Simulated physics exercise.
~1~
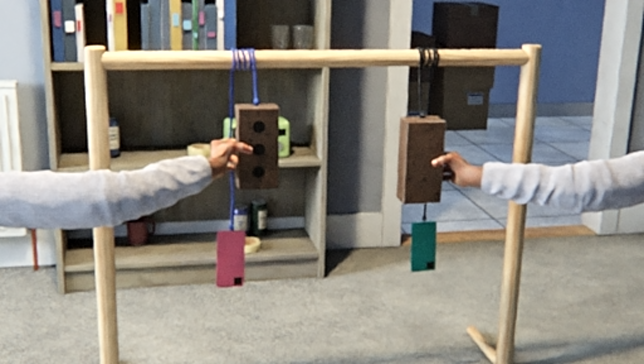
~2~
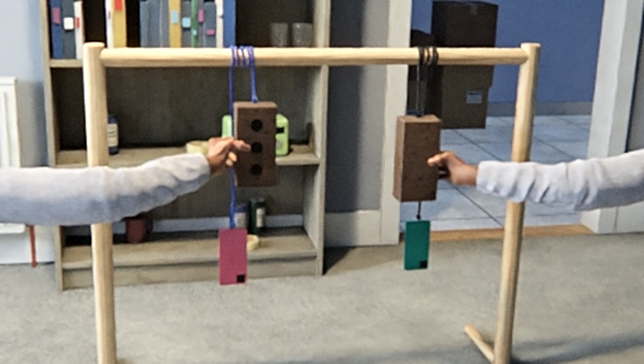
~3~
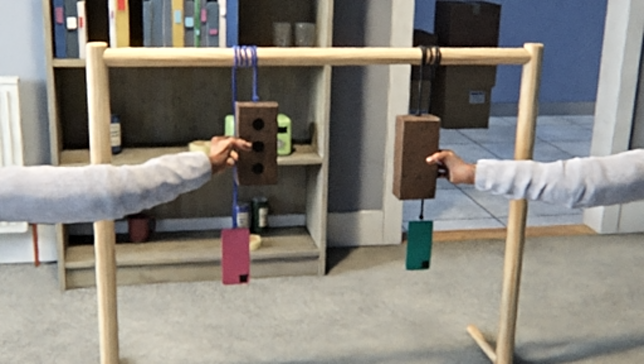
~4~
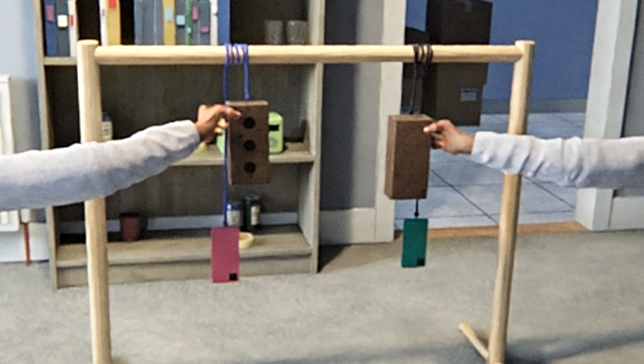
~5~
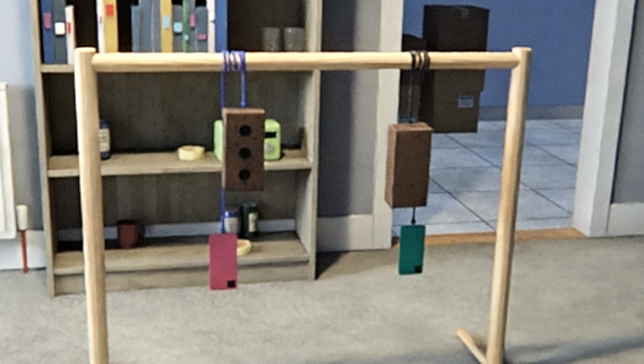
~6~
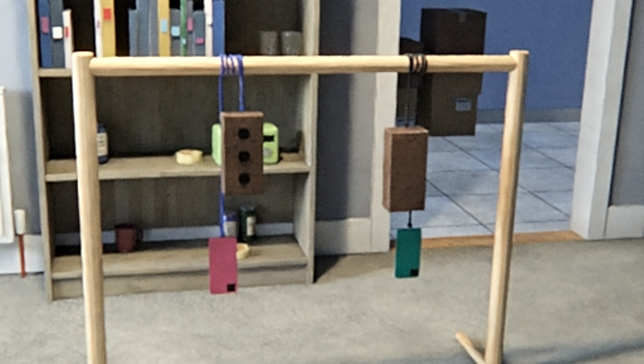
Two brown bricks hang from a pale wooden bar in a carpeted room, seen from the front by a slightly swaying camera, with shelves of books and a doorway behind. The left brick, with dark holes in its face, hangs on blue cord above a pink tag, while the right one hangs on dark cord above a green tag. Two hands in pale sleeves reach in from either side and steady the bricks. Then the hands let go and withdraw out of view. Both bricks stay hanging in the air, their tags below them.
